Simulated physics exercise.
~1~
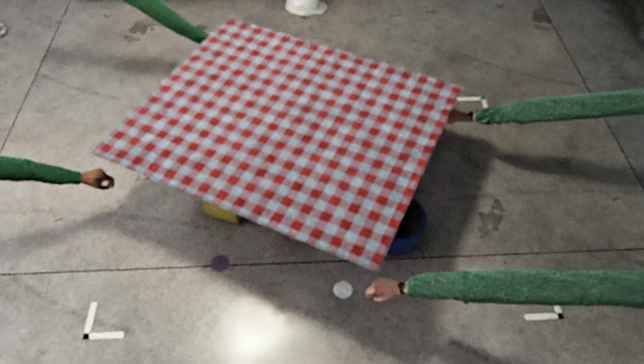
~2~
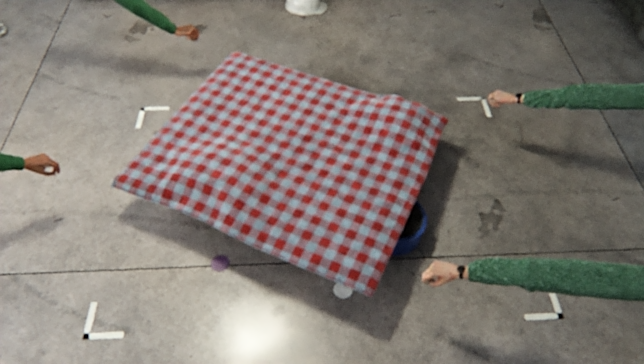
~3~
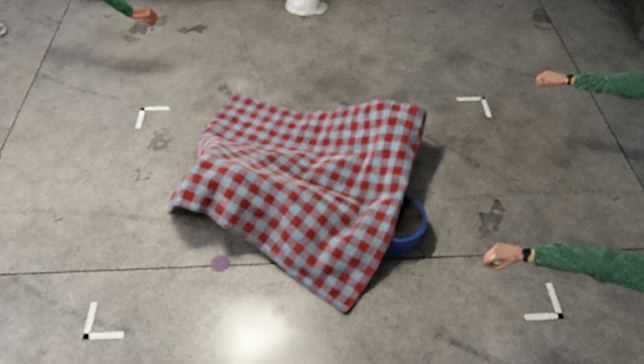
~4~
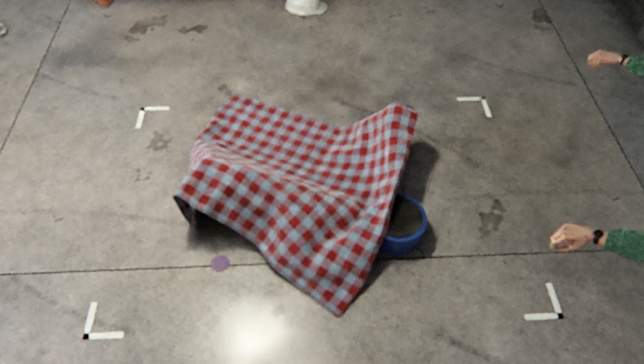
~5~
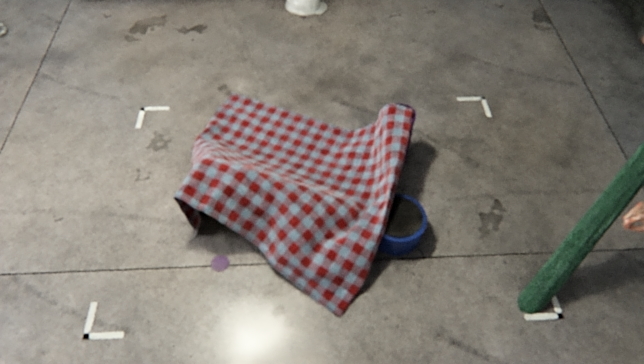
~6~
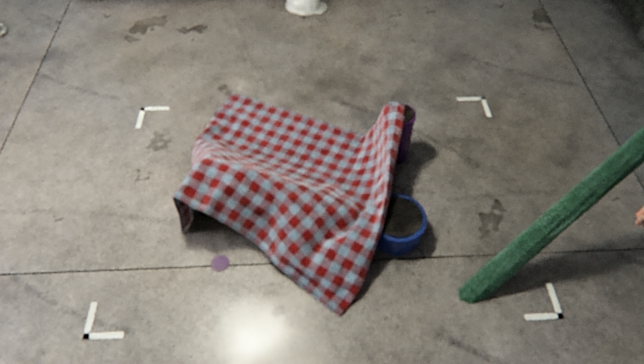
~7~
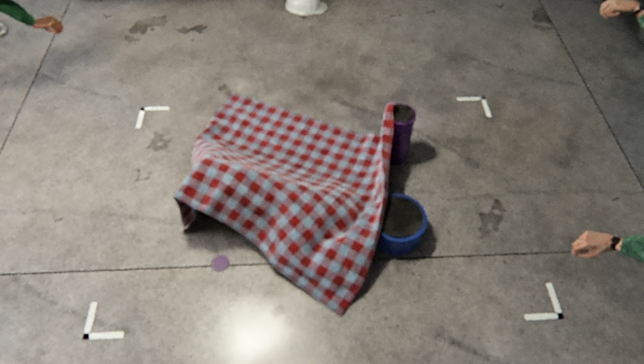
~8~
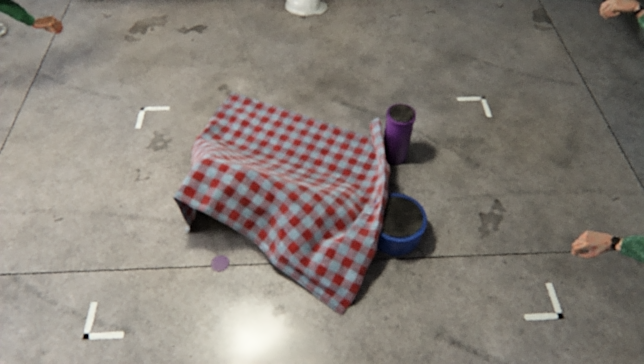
Concrete workshop floor, hands releasing a red-and-white checked cloth that drops, crumples over objects and slips off a purple container beside a blue pot.
